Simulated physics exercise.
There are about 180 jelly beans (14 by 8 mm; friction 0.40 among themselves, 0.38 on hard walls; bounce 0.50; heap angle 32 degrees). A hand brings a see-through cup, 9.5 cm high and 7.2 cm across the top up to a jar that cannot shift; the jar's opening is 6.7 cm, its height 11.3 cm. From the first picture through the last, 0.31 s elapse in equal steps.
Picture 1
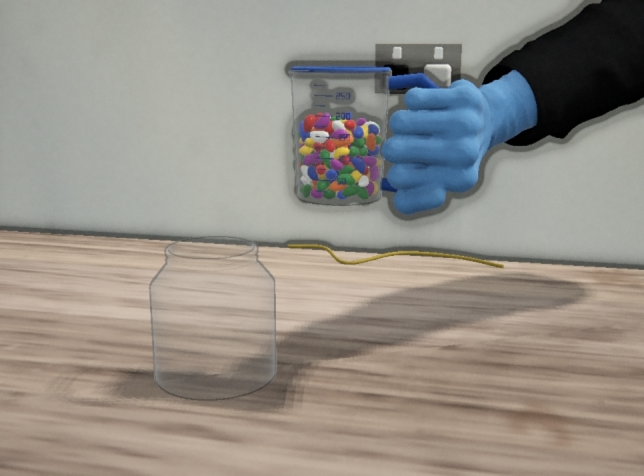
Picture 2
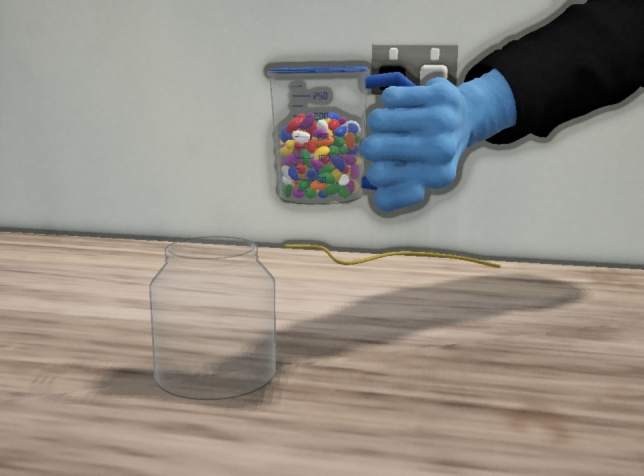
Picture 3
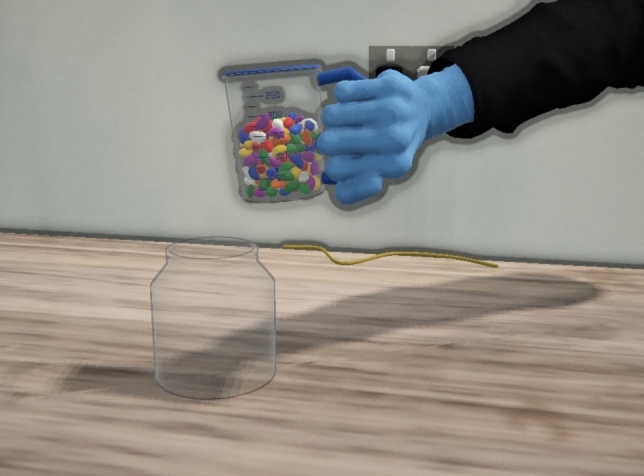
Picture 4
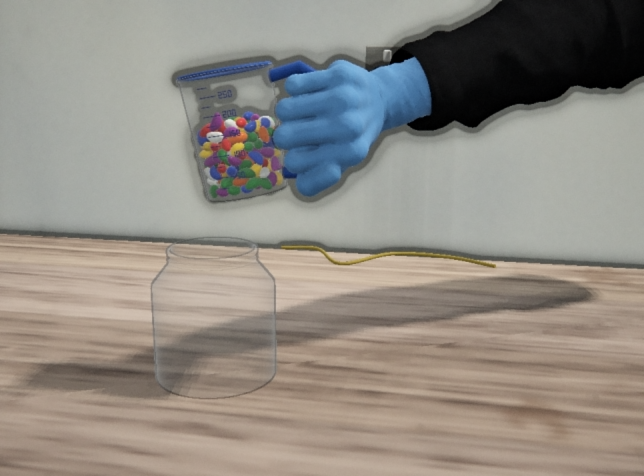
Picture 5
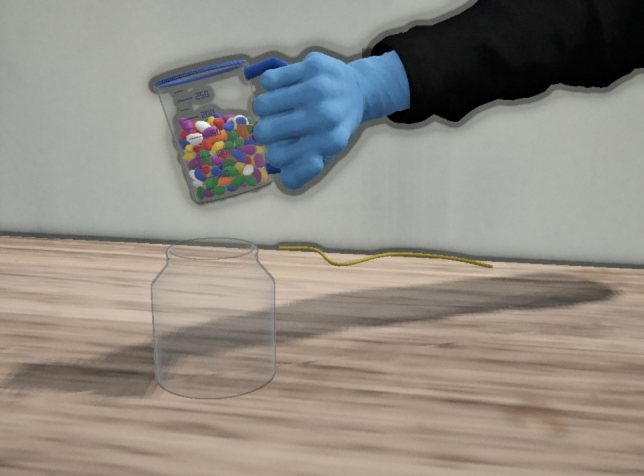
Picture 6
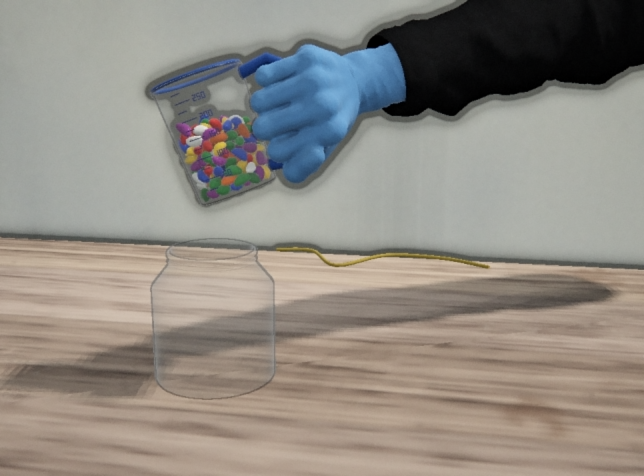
A pale wood-grained surface meets a plain grey-green wall, seen from the side and slightly above by a camera that stays nearly still. An empty clear jar stands left of centre, a thin yellow strand lies behind it, and a blue-gloved hand in a black sleeve holds a see-through, blue-rimmed cup of multicoloured jelly beans. The hand carries the cup leftward above the jar, slowing as the cup tilts modestly to the left.
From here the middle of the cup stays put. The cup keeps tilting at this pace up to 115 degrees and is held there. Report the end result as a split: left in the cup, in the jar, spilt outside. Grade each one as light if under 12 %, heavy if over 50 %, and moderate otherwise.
Left in the cup light, jar light, spilt outside heavy.
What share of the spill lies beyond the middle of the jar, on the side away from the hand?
I'd put it close to 100 per cent.
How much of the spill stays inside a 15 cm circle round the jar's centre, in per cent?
That comes to something like 60 in a hundred.
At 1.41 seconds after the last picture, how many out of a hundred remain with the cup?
Roughly 35 in a hundred.
Then, 0.57 s after the last picture, tilt 65 degrees; the cup holds 100 %, the jar 0 %.
Then, 0.95 s after the last picture, tilt 95 degrees; the cup holds 100 %, the jar 0 %.
Then, 1.41 s after the last picture, tilt 115 degrees; the cup holds 35 %, the jar 0 %.
In the end, still above 0 %, jar 0 %, spilt 100 %.
